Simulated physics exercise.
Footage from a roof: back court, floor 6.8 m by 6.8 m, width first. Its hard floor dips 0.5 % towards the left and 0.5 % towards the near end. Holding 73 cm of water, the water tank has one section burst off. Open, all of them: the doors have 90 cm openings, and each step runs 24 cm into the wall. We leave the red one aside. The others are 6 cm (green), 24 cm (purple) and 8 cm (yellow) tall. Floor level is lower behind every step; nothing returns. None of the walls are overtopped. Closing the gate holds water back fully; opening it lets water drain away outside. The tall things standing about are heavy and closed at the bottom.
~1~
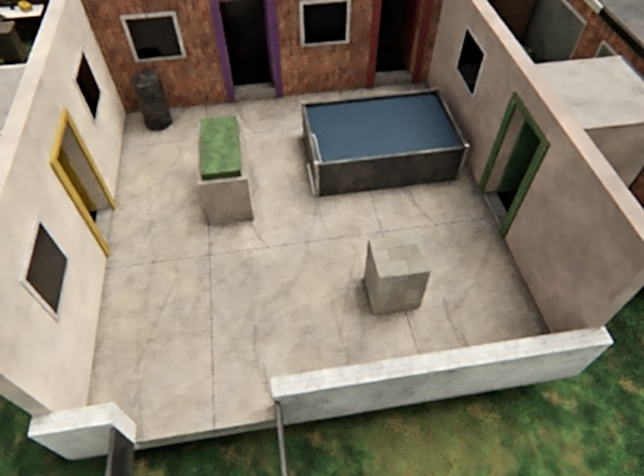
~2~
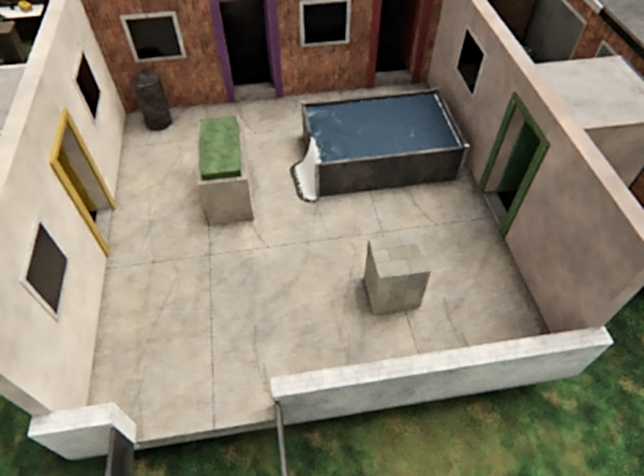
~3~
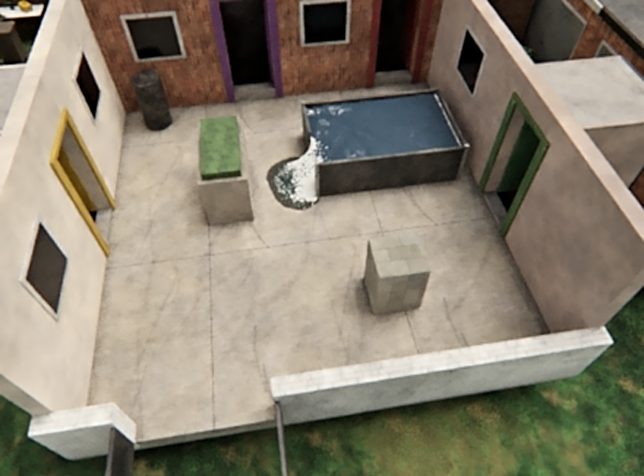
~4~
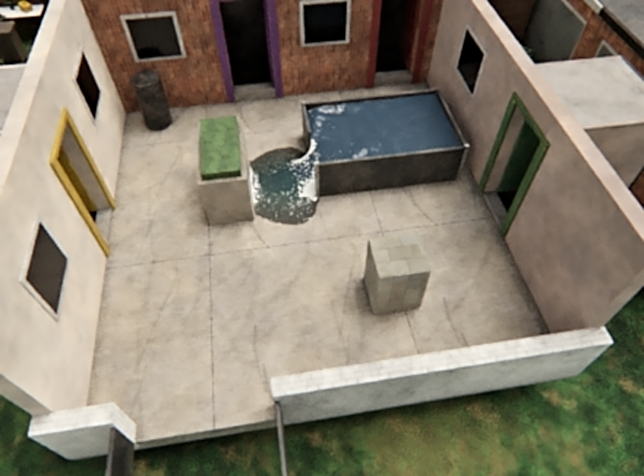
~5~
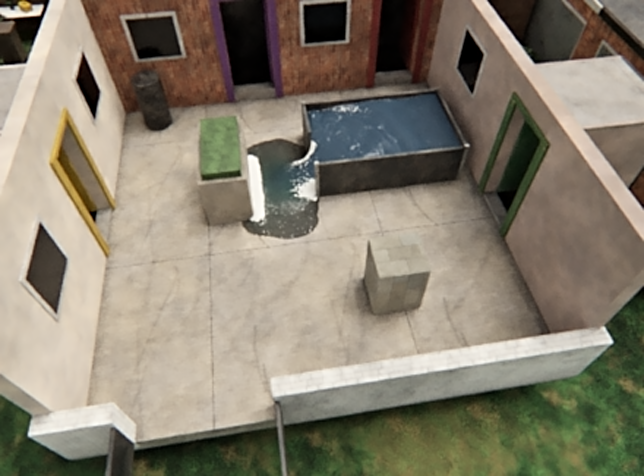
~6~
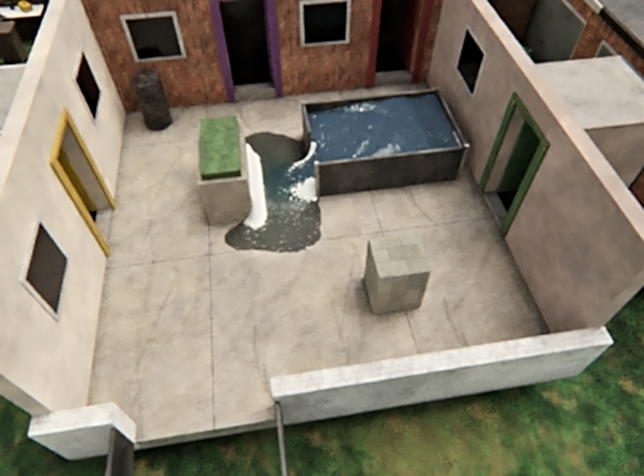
At the start, a rectangular water tank stands full and still on the pale floor of a walled court. Water then bursts out through its left end and spreads across the floor to the green-topped block, where it turns along the block's side and widens into a dark, foam-edged pool towards the near side.
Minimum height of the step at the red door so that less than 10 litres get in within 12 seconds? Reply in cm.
Roughly 7 cm.
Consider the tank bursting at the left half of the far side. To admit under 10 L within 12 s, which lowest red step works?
It needs to be about 18 cm high.
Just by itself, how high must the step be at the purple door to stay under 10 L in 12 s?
At the purple door it takes roughly 18 centimetres.
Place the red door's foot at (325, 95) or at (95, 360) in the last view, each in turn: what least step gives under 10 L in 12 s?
You'd want about 8.0 cm there first, then about 6.5 cm.
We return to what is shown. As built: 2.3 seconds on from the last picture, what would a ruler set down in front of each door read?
Door by door in centimetres - green 0, purple 20, yellow 0, red 2.
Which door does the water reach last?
I'd say the green door.
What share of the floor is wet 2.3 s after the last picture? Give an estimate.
Approximately 50 %.
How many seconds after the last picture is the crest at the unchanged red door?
Around 6.5 s, give or take.
Then, 0.7 s after the last picture water covers 20 % of the floor, deepest (52 cm) near (261, 192); it has not reached the red door.
Then, 2.3 s after the last picture water covers 50 % of the floor, deepest (37 cm) near (261, 192); 2 cm at the red door, 0 litres in over its 20 cm step.
Then, 11.3 s after the last picture water covers 95 % of the floor, deepest (12 cm) near (261, 192); 6 cm at the red door, 0 litres in over its 20 cm step.
At the red door as built, the water peaked near 11 cm, 6.5 s after the last picture.
Run again over the same 12 s with other heights there, 21 litres in over 6 cm, 4 litres over 8.5 cm. The limit of 10 litres is kept from about 7 cm up.
